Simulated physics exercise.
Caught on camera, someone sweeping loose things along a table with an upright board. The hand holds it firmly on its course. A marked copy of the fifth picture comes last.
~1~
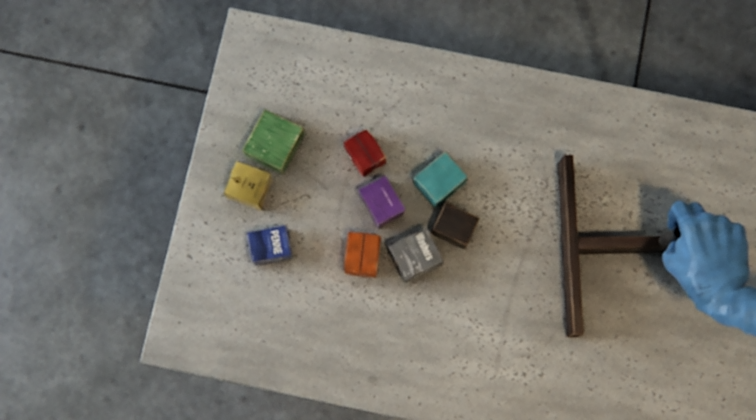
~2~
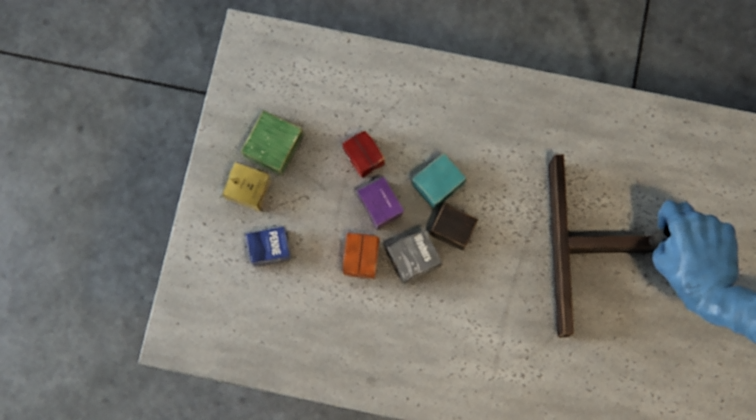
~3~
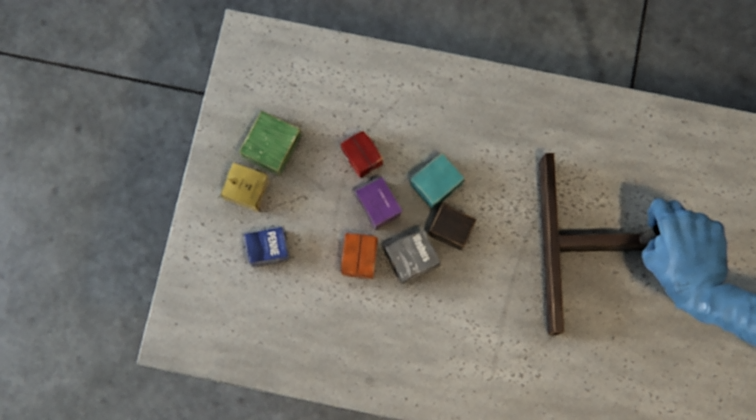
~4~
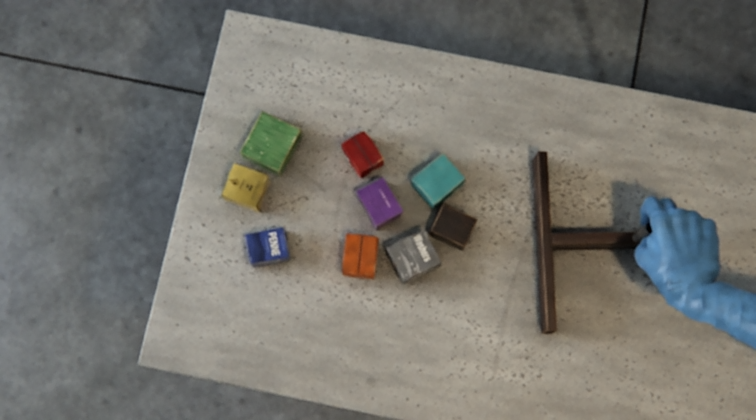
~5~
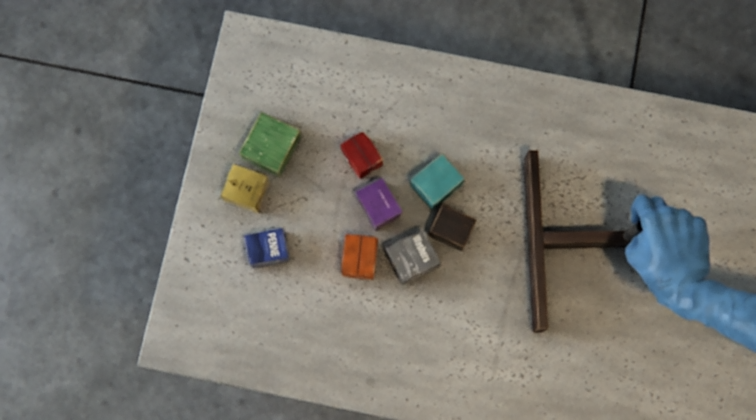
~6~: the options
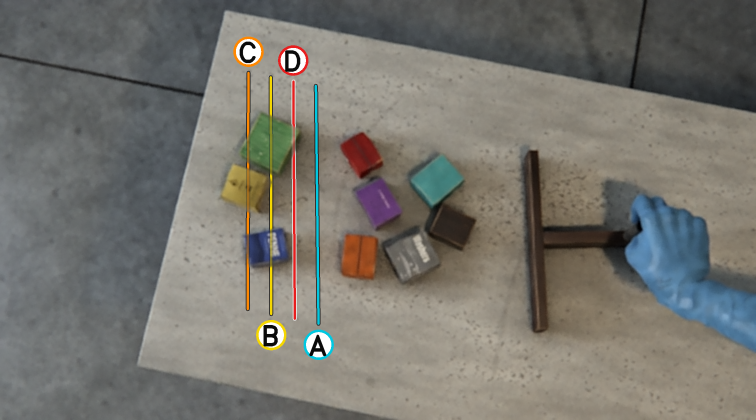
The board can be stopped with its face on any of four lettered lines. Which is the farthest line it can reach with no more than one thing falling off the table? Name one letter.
Up to line B.
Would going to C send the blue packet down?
Yes.
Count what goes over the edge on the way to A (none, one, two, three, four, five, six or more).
The count is none.
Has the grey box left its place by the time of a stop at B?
Yes.
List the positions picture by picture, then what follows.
Purple packet (382, 202); yellow packet (248, 187); board (574, 243), in the first frame.
Board (564, 243); grey box (415, 256), in the second frame.
Board (554, 241); blue packet (267, 247), in the third frame.
Board (547, 239); red box (363, 155), in the fourth frame.
Board (538, 238); purple packet (379, 204); yellow packet (245, 189); green block (271, 145), in the fifth frame.
On the marked copy, A at (317, 202); B at (271, 193); C at (248, 188); D at (294, 198).
With B. Early on, board (442, 219); turquoise block (407, 177); grey box (401, 266).
Further on, board (346, 199); blue packet (252, 244); purple packet (285, 194).
At the end, board (272, 185); yellow packet (178, 189); blue packet (178, 230); none fallen.
As for the rest, A is within the limit but short; C drops three; D is within the limit but short.
